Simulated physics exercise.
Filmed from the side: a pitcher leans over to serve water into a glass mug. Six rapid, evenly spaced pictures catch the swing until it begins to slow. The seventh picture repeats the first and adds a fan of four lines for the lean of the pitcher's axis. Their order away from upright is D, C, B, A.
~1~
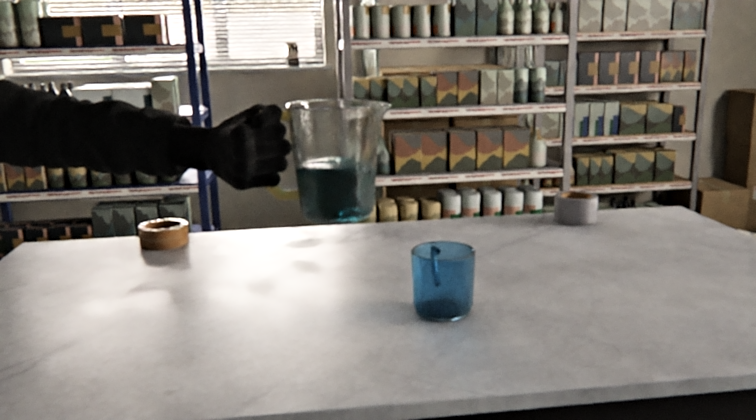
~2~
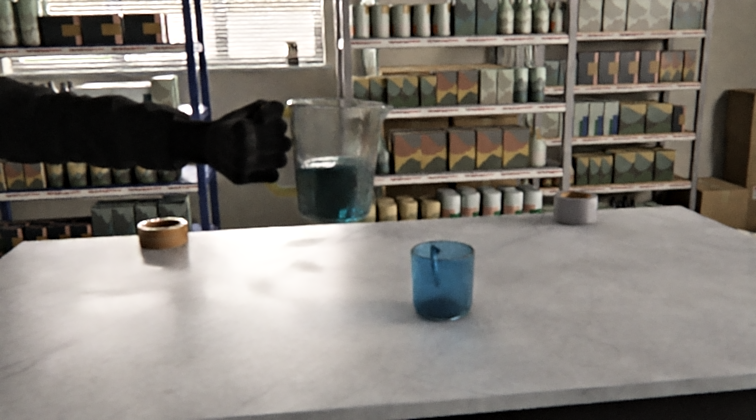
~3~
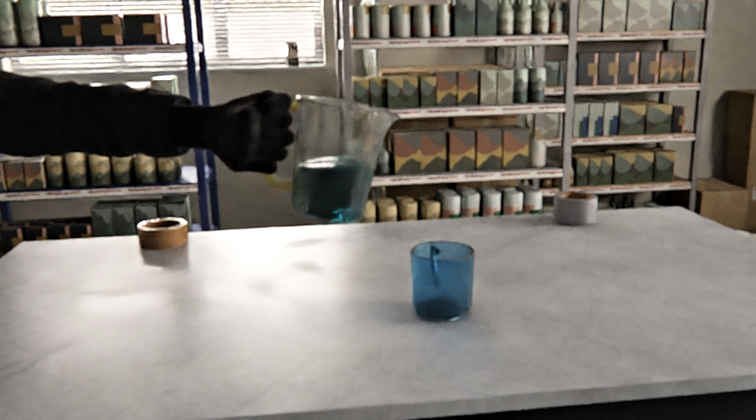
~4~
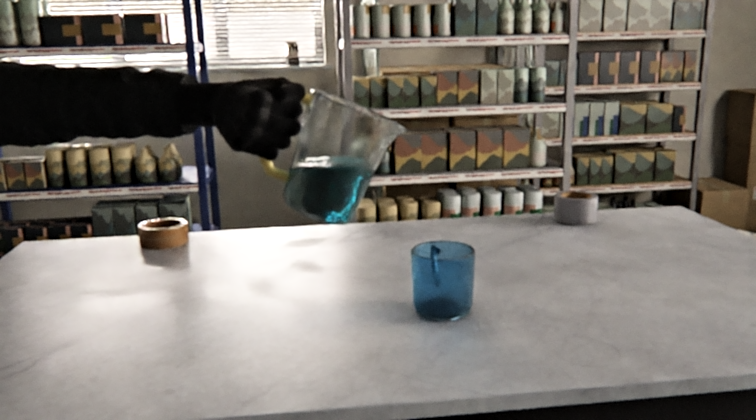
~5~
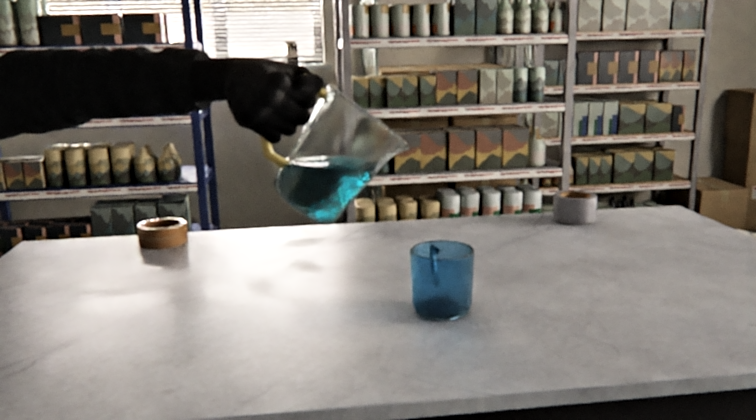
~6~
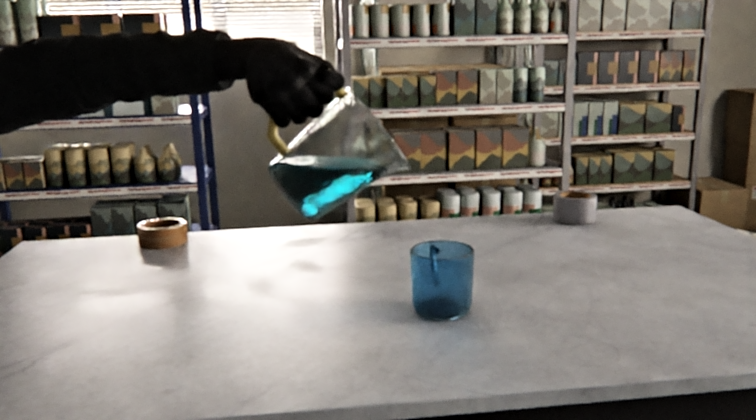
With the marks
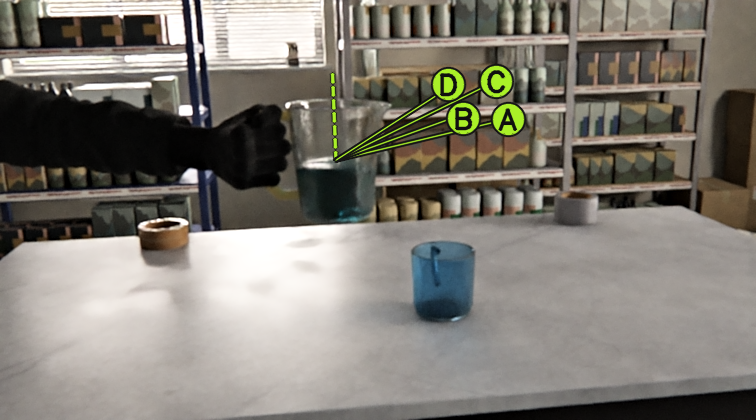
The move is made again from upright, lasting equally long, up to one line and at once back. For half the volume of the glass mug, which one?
Line B.
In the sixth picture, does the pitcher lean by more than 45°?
Yes.
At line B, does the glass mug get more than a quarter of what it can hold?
Yes, clearly.
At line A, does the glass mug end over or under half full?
Over half.
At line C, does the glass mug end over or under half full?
Under half.
On the marked copy, A at (491, 122); B at (446, 120); C at (481, 88); D at (435, 96).
For line A, the glass mug ends with about 70 % of what it can hold.
For line B, the glass mug ends with about 49 % of what it can hold.
For line C, the glass mug ends with about 28 % of what it can hold.
For line D, the glass mug ends with about 11 % of what it can hold.
